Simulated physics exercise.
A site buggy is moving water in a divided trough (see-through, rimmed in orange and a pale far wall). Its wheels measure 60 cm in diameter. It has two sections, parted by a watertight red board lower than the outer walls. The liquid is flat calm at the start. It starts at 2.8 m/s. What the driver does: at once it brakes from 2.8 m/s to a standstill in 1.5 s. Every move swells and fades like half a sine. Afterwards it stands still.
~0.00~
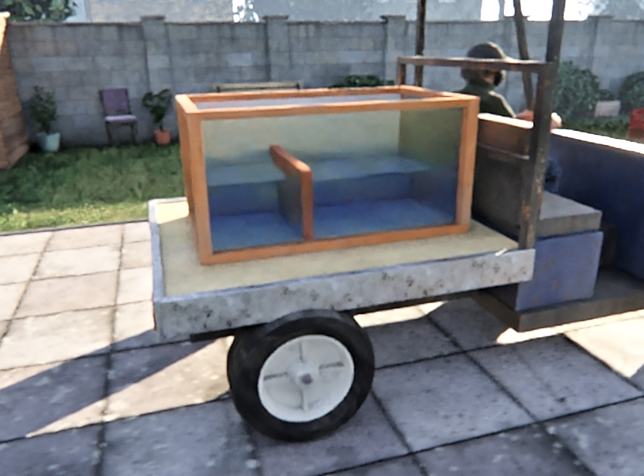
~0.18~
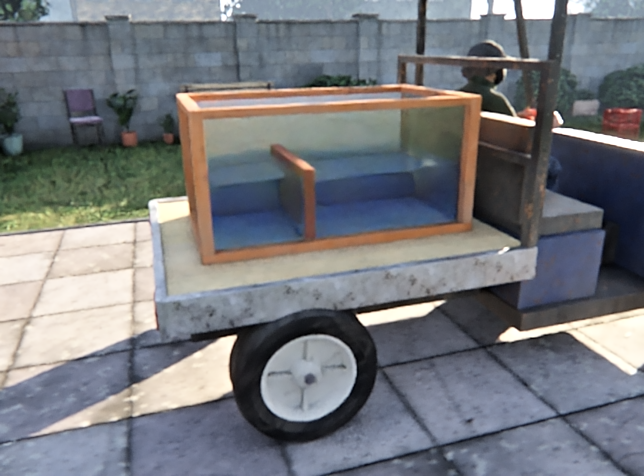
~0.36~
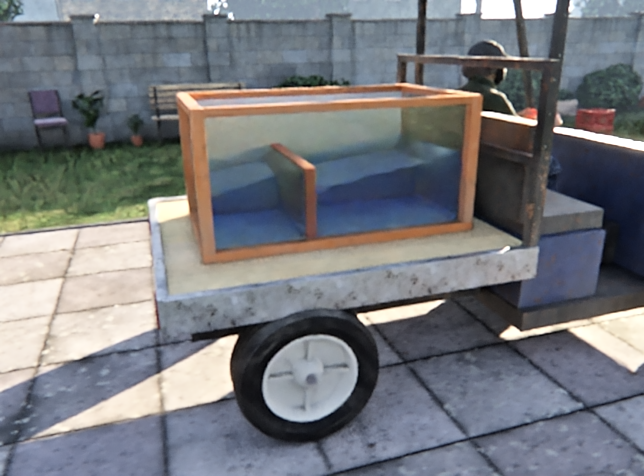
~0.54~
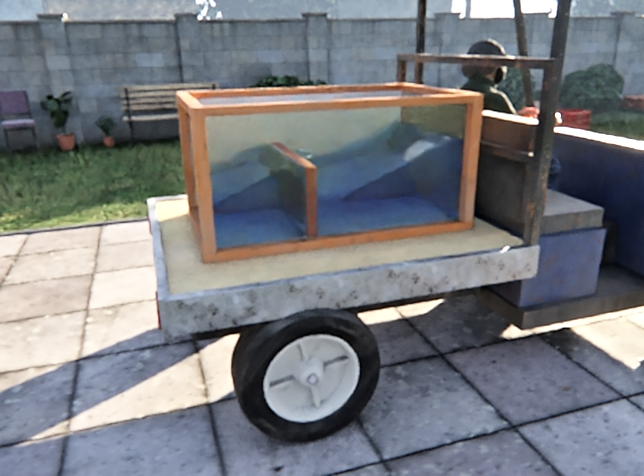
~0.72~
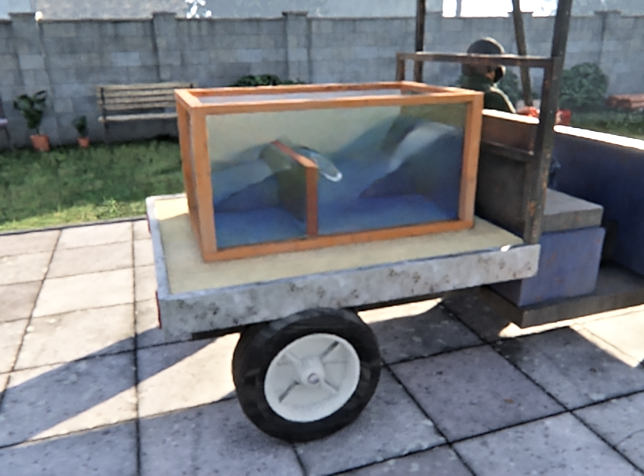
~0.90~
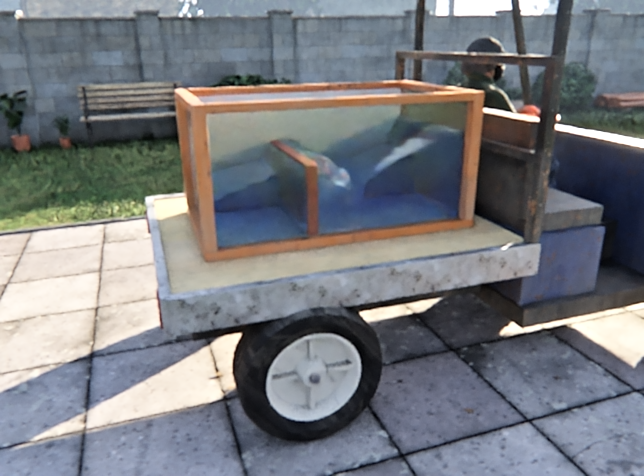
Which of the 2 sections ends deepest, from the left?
The second section from the left.
By 1.20 s left to right it is 26, 28 cm deep.
By 1.70 s left to right it is 26, 28 cm deep.
By 2.10 s left to right it is 26, 28 cm deep.
By 4.49 s left to right it is 26, 28 cm deep.
